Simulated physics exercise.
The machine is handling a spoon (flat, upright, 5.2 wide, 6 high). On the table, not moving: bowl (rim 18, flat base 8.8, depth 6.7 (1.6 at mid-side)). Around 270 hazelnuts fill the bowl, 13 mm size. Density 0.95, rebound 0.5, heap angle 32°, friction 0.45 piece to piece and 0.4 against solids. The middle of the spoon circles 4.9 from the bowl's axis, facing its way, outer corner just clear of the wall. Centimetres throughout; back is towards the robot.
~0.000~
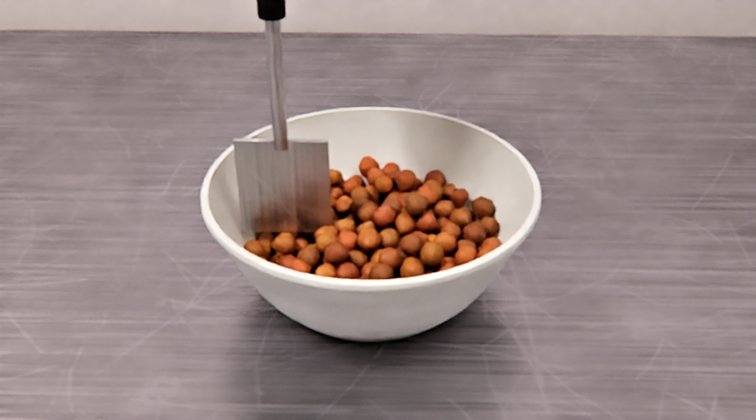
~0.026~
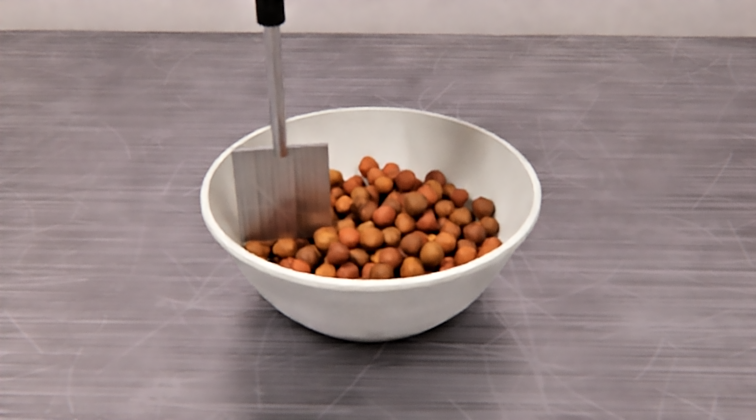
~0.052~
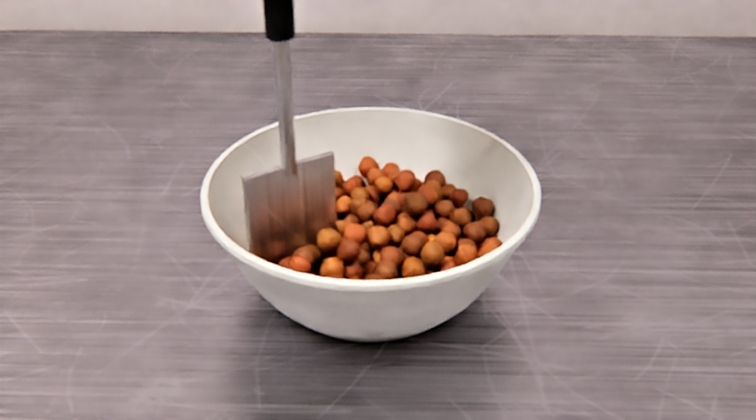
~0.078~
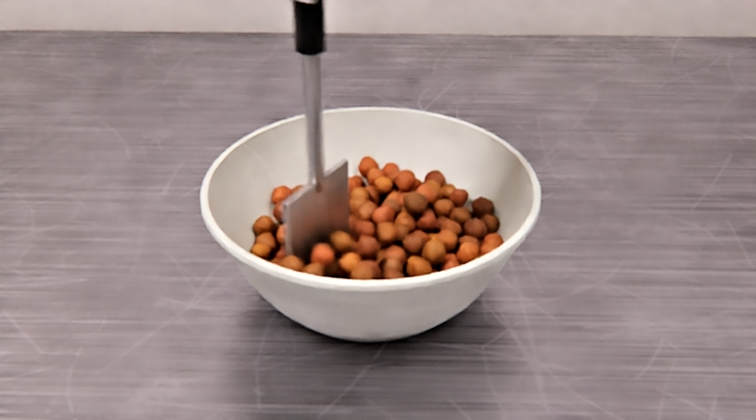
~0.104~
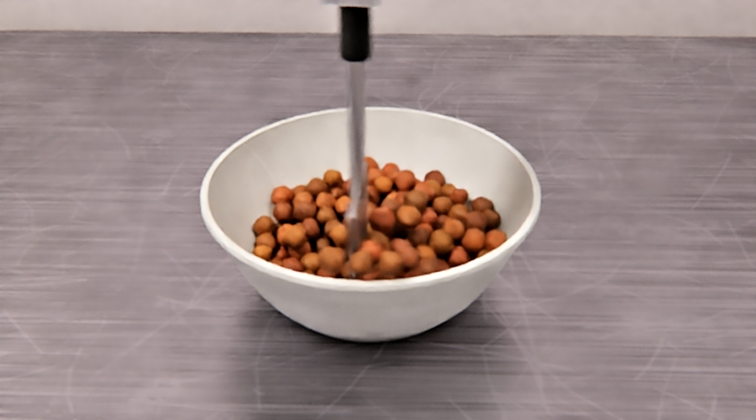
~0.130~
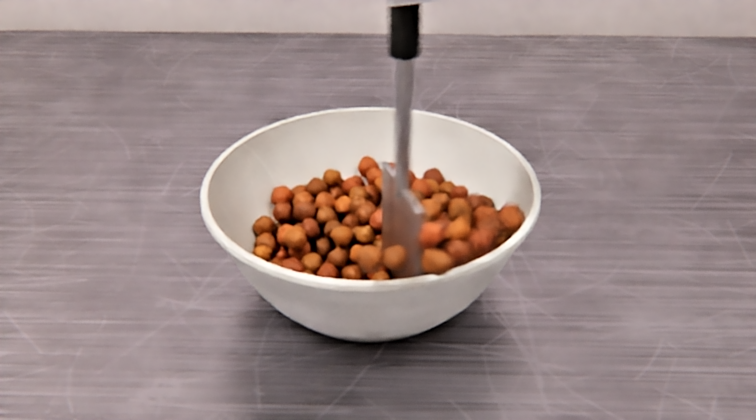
The footage shows a flat metal spoon on a dark-handled rod dipping into brown hazelnuts in a white bowl, then turning edge-on as it sweeps from left to right through the heap, pushing nuts towards the right side.
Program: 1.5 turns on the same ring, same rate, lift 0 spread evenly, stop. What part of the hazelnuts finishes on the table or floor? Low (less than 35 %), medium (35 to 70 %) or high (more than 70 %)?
A medium share, 35 to 70 %, ends on the table or floor.
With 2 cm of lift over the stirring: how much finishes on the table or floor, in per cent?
Some 15 per cent.
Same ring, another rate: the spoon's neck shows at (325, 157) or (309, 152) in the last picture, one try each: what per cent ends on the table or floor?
Some 25 and 15 per cent.
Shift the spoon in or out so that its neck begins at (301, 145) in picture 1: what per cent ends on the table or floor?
About 45 per cent.
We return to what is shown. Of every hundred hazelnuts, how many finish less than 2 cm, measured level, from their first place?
About 25 per cent.
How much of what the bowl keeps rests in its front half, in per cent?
Some 40 per cent.
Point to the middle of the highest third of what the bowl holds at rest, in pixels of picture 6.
Near (397, 216).
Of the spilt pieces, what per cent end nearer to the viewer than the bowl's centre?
About 40 per cent.
After 0.29 s, 274° round, highest piece 14 above the table; 230 in the bowl, 7 on the table or floor, 34 in flight or on the tool.
After 0.45 s, 78° round, highest piece 10 above the table; 183 in the bowl, 55 on the table or floor, 33 in flight or on the tool.
After 0.74 s, 180° round, highest piece 6 above the table; 155 in the bowl, 115 on the table or floor, 1 in flight or on the tool.
After 1.44 s, 180° round, highest piece 4 above the table; 155 in the bowl, 116 on the table or floor.
At rest, 155 in the bowl, 116 on the table or floor. That is 43 % on the table or floor.
